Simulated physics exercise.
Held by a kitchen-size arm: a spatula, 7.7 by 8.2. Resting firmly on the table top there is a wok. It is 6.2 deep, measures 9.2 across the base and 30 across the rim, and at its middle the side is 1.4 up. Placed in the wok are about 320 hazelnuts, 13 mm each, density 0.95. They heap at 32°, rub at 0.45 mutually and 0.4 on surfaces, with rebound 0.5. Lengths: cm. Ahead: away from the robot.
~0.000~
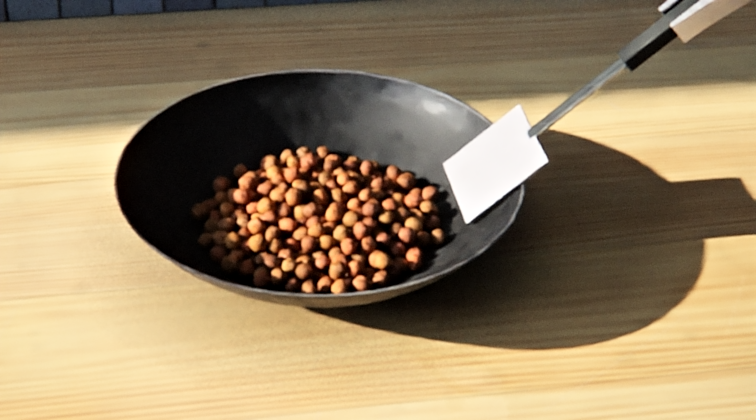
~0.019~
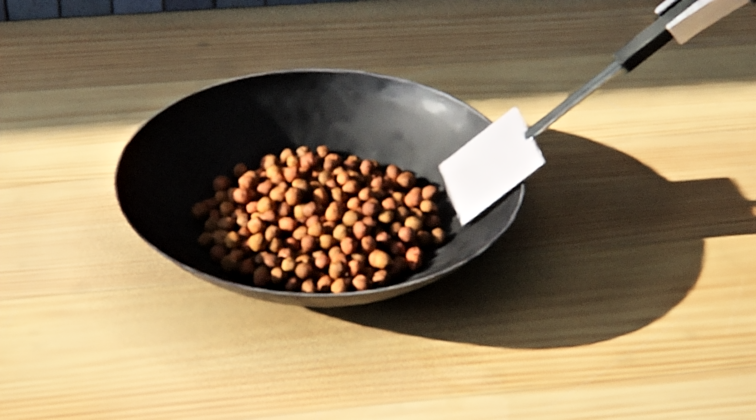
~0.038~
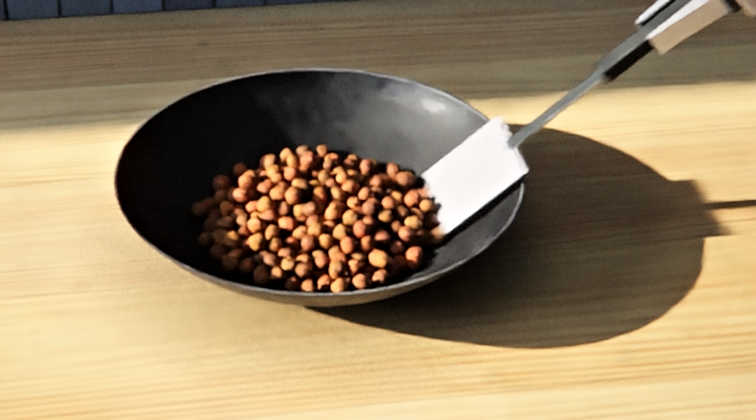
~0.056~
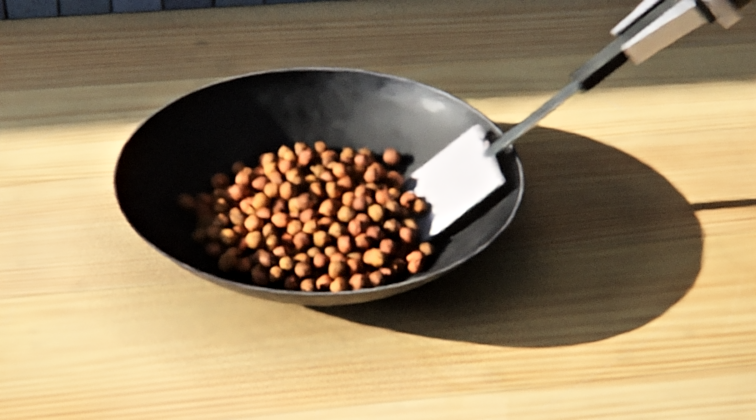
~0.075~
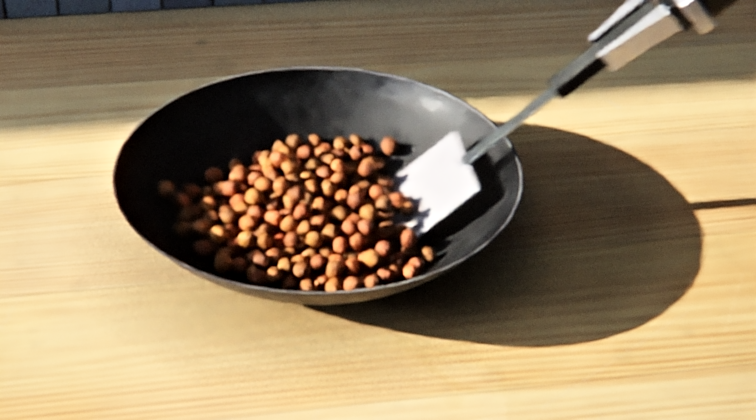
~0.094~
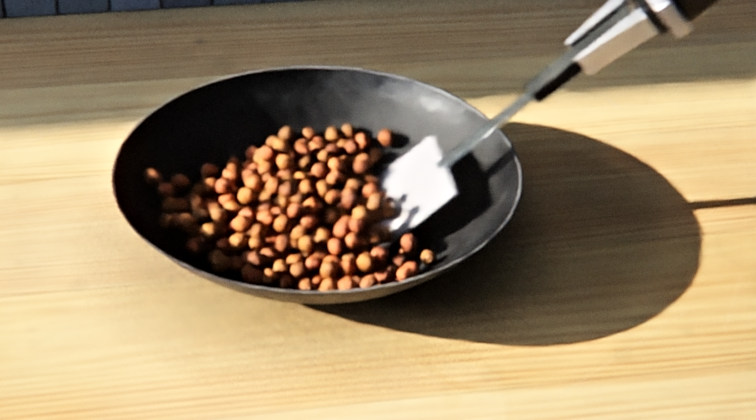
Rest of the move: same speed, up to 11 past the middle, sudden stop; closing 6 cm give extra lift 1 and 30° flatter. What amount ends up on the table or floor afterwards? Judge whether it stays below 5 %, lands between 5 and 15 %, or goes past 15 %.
It goes past 15 %.
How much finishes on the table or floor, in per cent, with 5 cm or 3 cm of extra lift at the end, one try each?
First try about 25 %, second try about 30 %.
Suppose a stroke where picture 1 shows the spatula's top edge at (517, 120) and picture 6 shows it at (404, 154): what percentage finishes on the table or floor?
About 40 per cent.
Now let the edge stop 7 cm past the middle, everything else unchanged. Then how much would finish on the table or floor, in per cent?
That would be something like 5 in a hundred.
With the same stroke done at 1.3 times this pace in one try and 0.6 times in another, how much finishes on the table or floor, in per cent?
About 35 and 10 per cent.
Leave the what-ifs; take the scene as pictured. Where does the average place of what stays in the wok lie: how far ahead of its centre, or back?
What stays is shifted forward by around 4.0 cm.
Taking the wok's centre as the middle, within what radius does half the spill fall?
28 cm or so.
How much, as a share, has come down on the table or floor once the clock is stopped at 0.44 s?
Share at that moment: About 20 %.
After 0.15 s, sloping 41°, highest piece 7 above the table; 319 in the wok.
After 0.21 s, sloping 33°, highest piece 7 above the table; 319 in the wok.
After 0.44 s, sloping 11°, highest piece 7 above the table; 248 in the wok, 58 on the table or floor, 13 on the blade or in flight.
After 1.49 s, sloping 11°, highest piece 7 above the table; 248 in the wok, 71 on the table or floor.
In the end, 248 in the wok, 71 on the table or floor. That is 22 % on the table or floor.
